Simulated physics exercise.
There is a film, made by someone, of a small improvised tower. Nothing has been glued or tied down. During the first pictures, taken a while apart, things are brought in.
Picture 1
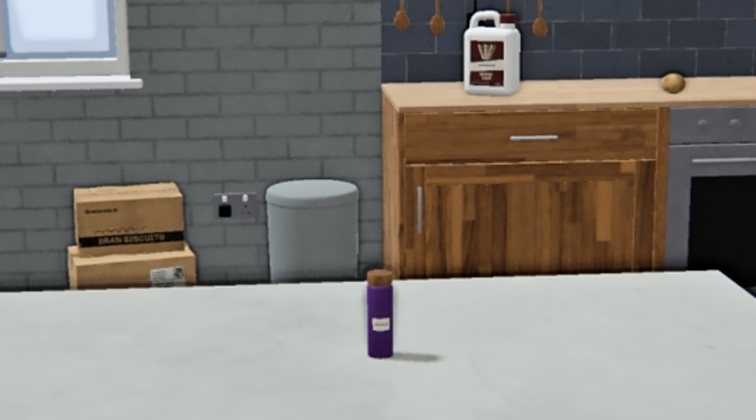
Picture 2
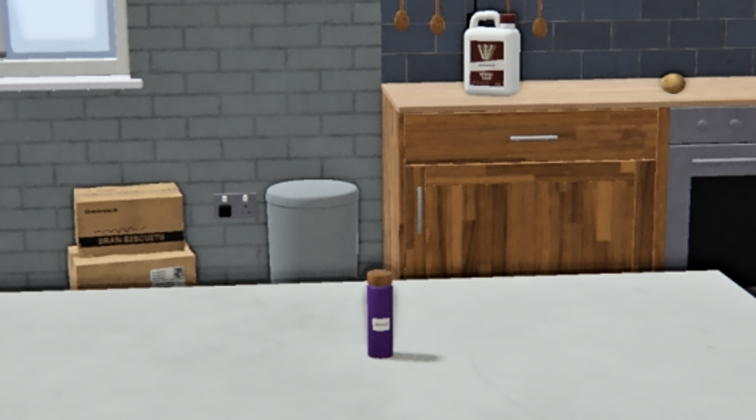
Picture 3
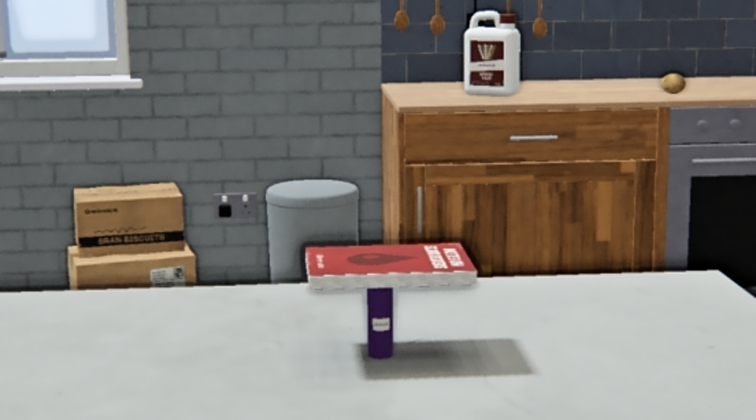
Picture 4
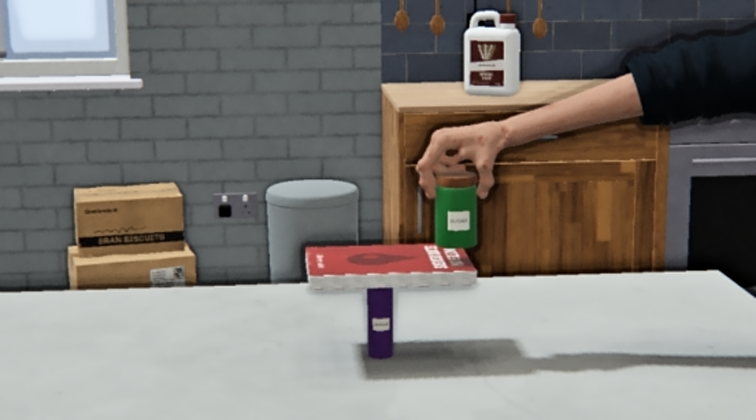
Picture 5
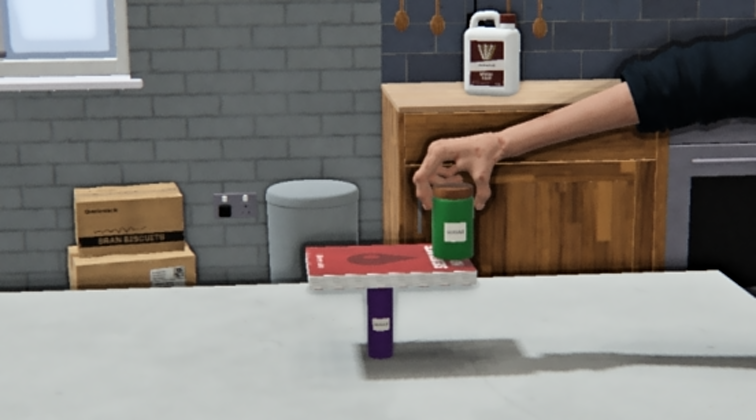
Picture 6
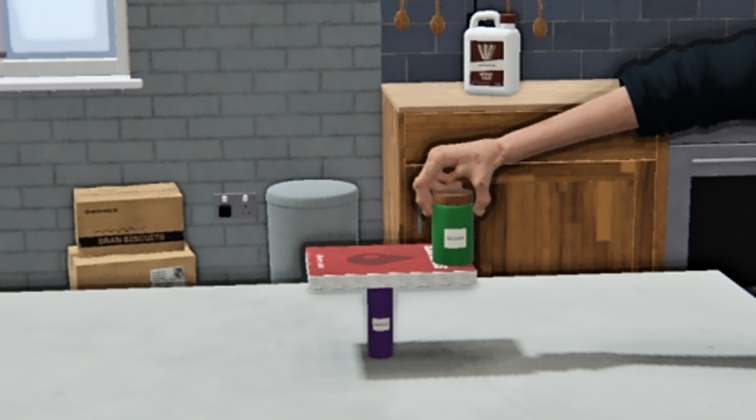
Kitchen counter with a purple shaker standing alone, a red book appearing on top, and a hand lowering a green jar onto its right end.
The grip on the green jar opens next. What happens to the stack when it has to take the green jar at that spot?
It collapses.
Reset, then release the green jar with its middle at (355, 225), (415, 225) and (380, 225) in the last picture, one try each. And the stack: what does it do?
Try one: Stable; try two: Collapse; try three: Stable.
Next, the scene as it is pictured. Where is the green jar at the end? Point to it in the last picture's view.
The object winds up at approximately (530, 344).
Then, 0.40 s on from there, green jar now fallen; red book turned 66° from how it was put.
Then, 0.80 s on from there, red book on its side.
Then, 1.10 s on from there, red book now fallen; purple shaker turned 69° from how it was put.
In the end, fallen, purple shaker, green jar and red book. At the end, from the last picture's camera, green jar near (530, 344). The stack gives way.
